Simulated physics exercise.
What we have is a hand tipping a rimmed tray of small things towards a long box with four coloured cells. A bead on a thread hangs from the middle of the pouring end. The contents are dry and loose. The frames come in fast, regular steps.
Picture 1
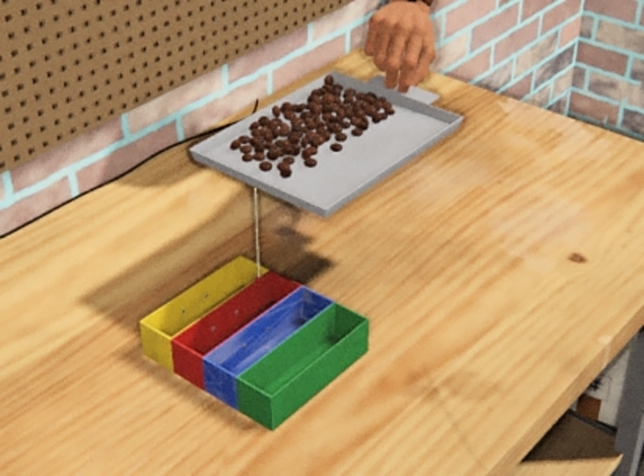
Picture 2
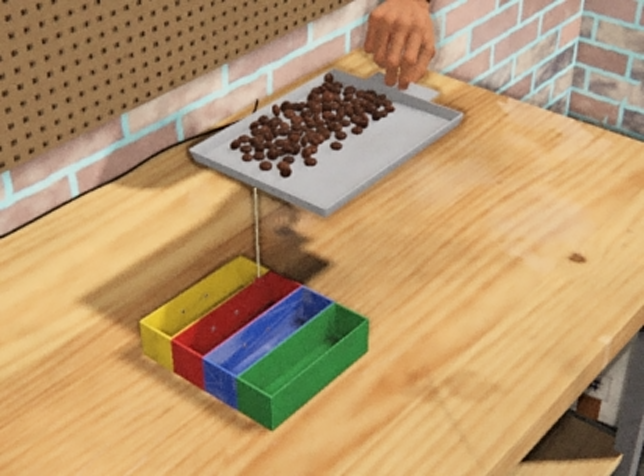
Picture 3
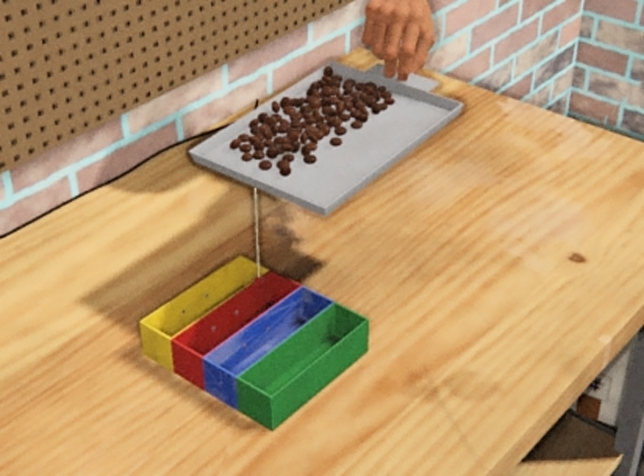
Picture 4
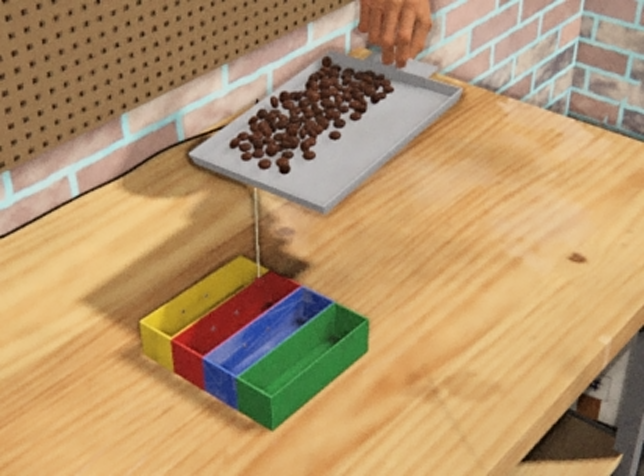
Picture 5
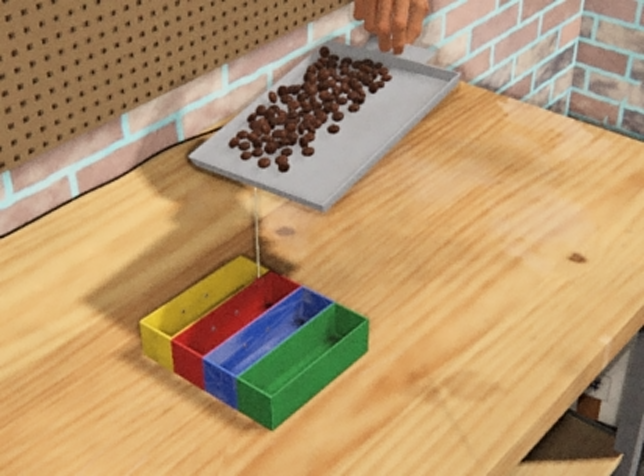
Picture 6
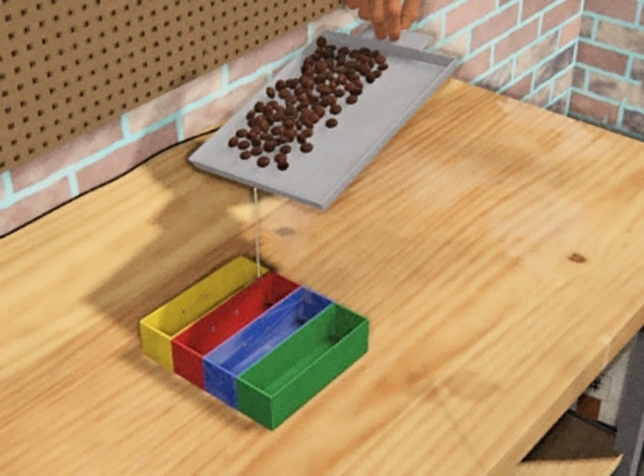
Hand gradually raising the far end of a grey tray of small brown drops above yellow, red, blue and green cells.
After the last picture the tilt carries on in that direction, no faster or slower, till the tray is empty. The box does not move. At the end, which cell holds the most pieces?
The yellow one ends fullest.
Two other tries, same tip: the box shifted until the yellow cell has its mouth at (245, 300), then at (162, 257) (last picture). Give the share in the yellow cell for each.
Roughly 10 per cent, and 10 per cent.
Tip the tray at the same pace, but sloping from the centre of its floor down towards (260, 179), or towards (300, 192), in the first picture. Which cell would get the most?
First yellow, then the green cell.
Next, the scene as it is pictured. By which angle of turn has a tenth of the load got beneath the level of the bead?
At some 70 degrees.
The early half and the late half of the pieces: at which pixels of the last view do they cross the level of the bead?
The first part at (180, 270); the rest at (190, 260).
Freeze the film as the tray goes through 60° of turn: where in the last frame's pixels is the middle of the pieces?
Close to (227, 148).
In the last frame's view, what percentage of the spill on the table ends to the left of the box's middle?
Some 100 per cent.
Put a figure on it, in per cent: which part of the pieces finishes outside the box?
Some 60 per cent.
Shortly afterwards, tray tipped steeply; all but a few on the tray; a little falling or outside the box.
Next, tray tipped right over; a little on the tray; near a quarter in the yellow cell; a little in the red cell; near two thirds falling or outside the box.
Some moments later, tray tipped past a quarter turn; near a third in the yellow cell; a little in the red cell; near two thirds falling or outside the box.
In the end, tray tipped past a quarter turn; near a third in the yellow cell; a little in the red cell; none at all in the green cell; none at all in the blue cell; near two thirds outside the box.
